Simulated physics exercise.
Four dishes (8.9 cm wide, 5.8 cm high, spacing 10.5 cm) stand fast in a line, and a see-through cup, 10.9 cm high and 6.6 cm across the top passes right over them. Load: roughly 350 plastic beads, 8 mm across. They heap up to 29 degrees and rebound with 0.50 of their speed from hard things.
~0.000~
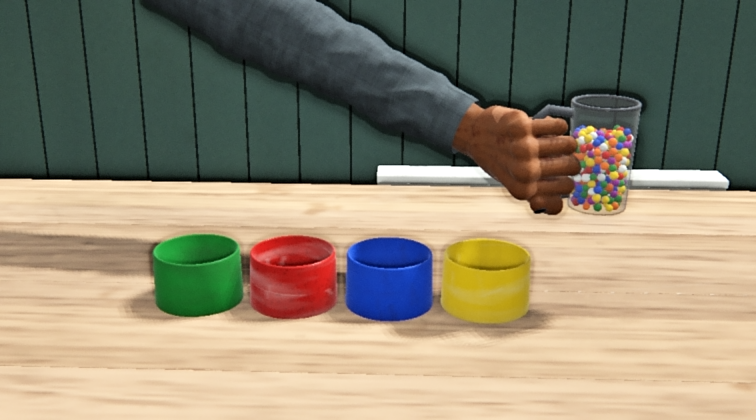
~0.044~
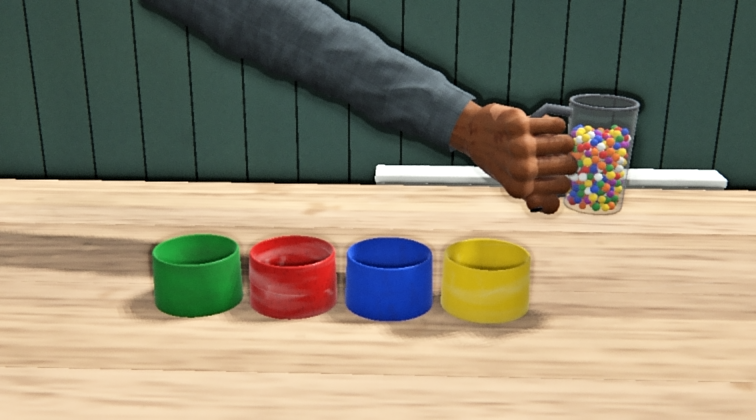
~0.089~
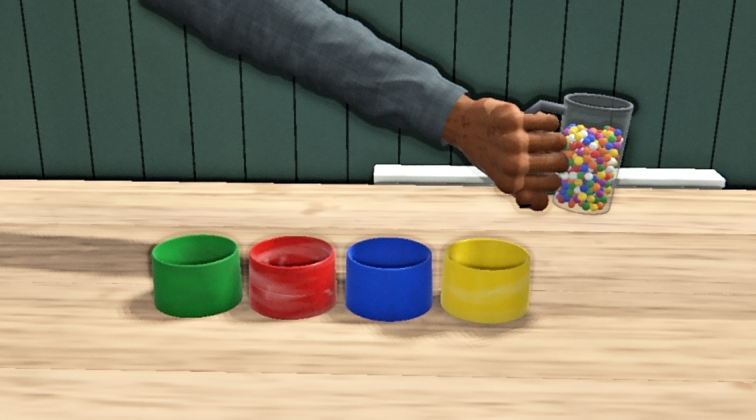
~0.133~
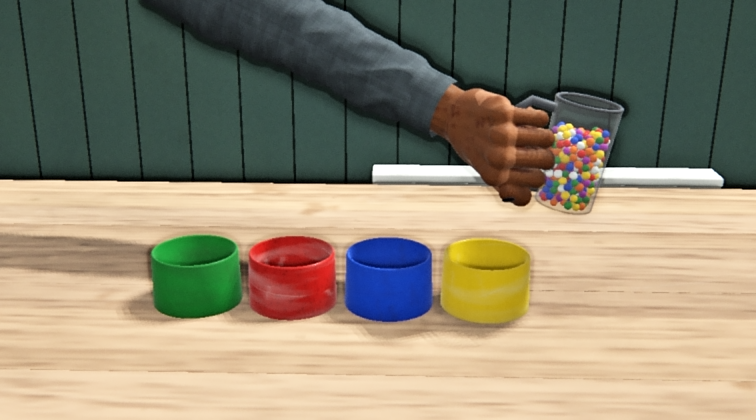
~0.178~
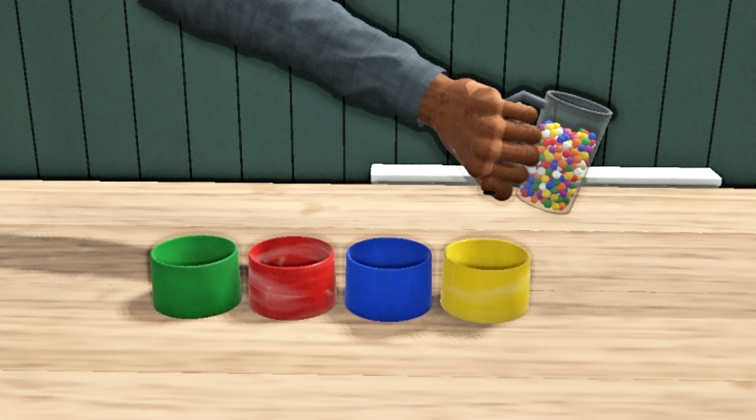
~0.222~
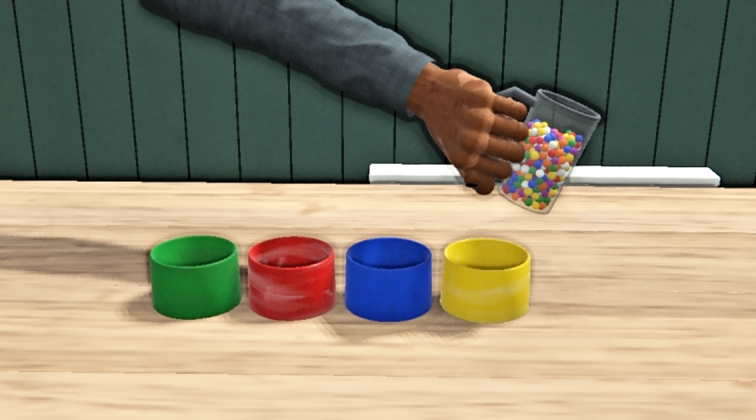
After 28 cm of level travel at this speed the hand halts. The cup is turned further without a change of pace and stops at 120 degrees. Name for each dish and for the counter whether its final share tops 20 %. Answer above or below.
Red dish: Below; blue dish: Above; green dish: Below; yellow dish: Below; on the counter: Below.
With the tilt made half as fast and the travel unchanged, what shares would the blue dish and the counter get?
In that case blue 100; counter 0.
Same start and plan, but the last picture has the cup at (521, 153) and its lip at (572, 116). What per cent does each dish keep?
Red 0, blue 100, green 0, yellow 0.
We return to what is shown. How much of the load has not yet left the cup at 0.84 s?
Roughly 100 per cent.
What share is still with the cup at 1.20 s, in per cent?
Roughly 40 per cent.
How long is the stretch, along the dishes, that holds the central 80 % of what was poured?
Some 5 cm.
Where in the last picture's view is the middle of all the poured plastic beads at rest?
Near (393, 282).
Then, at 0.59 s, tilt 69 degrees; cup holds 100 %.
Then, at 0.84 s, tilt 101 degrees; cup holds 100 %.
Then, at 1.20 s, tilt 120 degrees; cup holds 40 %, blue 50 %.
By 2.2 s all is still; red 0 %, blue 100 %, green 0 %, yellow 0 %, counter 0 %.
